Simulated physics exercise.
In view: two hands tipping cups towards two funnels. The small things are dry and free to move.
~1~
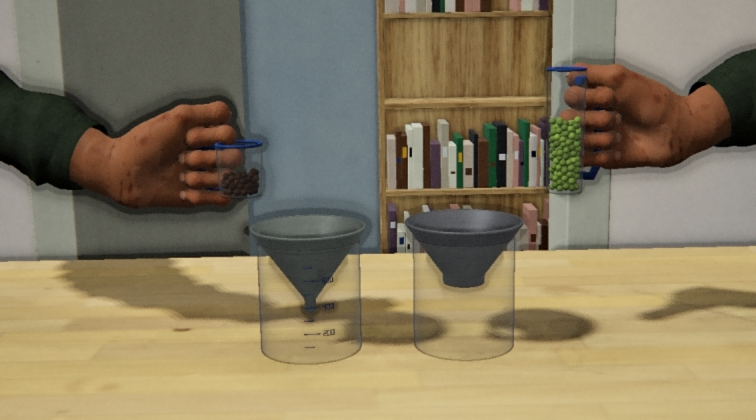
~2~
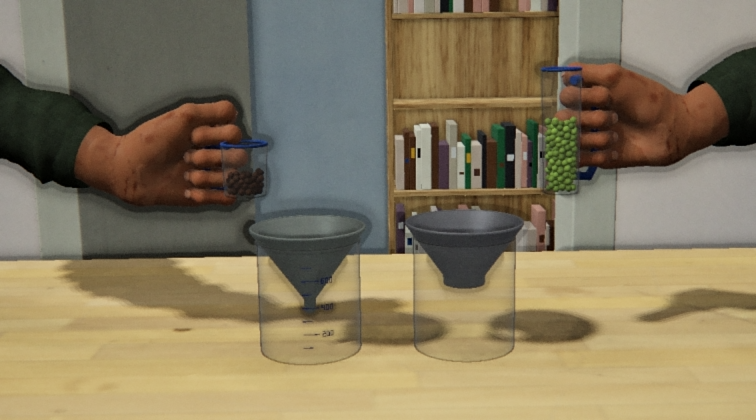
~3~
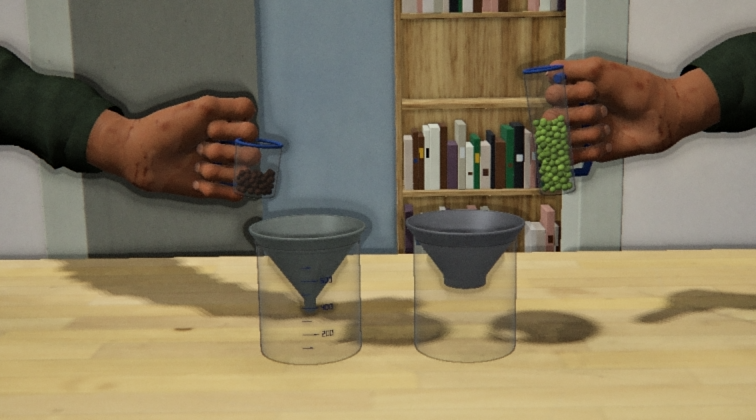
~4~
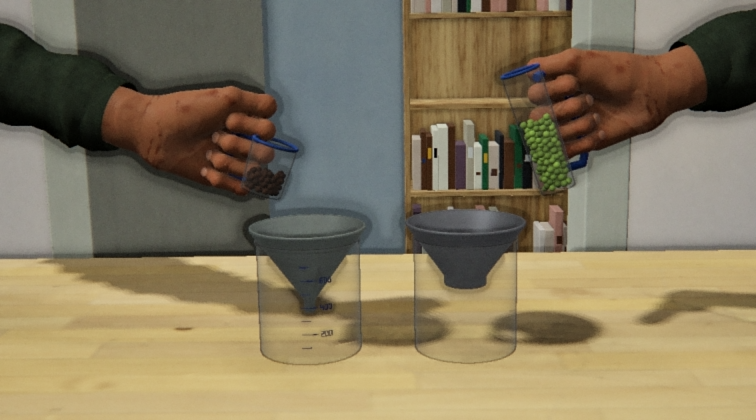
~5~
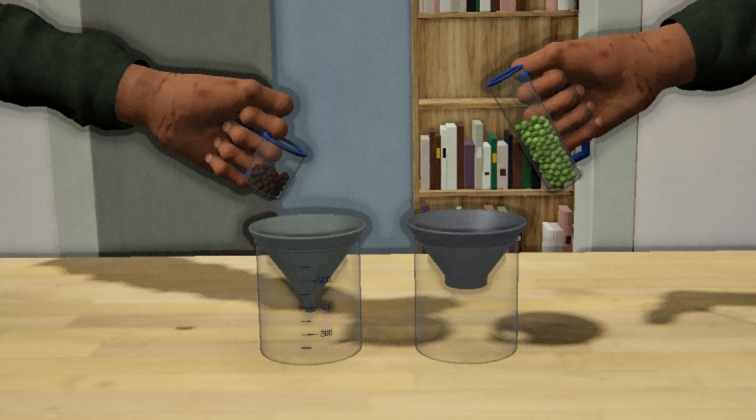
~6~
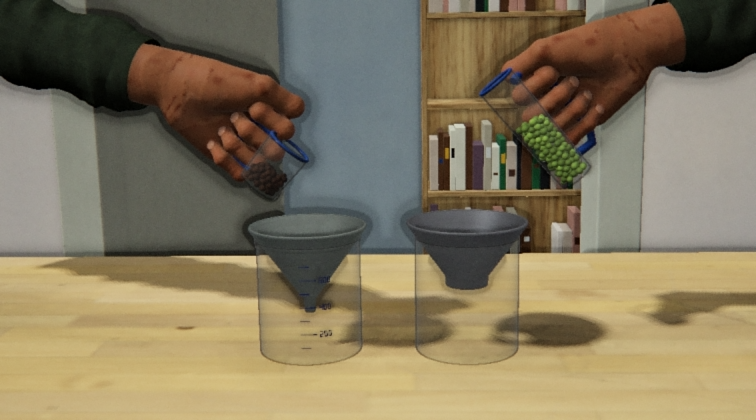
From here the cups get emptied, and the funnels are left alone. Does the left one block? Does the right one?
In the end the left one clogs, and the right one empties into its jar.
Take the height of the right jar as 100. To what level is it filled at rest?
About 10 per cent.
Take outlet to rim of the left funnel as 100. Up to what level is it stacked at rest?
Near 55 %.
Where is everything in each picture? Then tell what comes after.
Left funnel at (308, 236), outlet at (311, 311), about one piece wide; left cup at (240, 170), holding allspice berries; right funnel at (464, 230), outlet at (464, 282), about 6 pieces wide; right cup at (565, 131), holding dried peas, in the first picture.
Left cup at (245, 169), upright; right cup at (561, 131), upright, in the second picture.
Left cup at (257, 168), tipped 8°; right cup at (551, 131), tipped 8°, in the third picture.
Left cup at (268, 168), tipped 19°; right cup at (539, 131), tipped 19°, in the fourth picture.
Left cup at (274, 167), tipped 30°; right cup at (535, 130), tipped 30°, in the fifth picture.
Left funnel at (308, 235), outlet at (310, 312); left cup at (274, 167), tipped 40°; right funnel at (467, 230), outlet at (467, 284); right cup at (536, 130), tipped 40°, in the sixth picture.
Then, 0.24 s past the last view, left, all still in the cup; right, all still in the cup.
Then, 0.56 s past the last view, left, all still in the cup; right, all still in the cup.
Then, 0.89 s past the last view, left, about two thirds still in the cup, about a third in or over the funnel; right, nearly all still in the cup, a stray few in or over the funnel.
Finally, left, all stuck in the funnel, none down in the jar; right, all down in the jar.
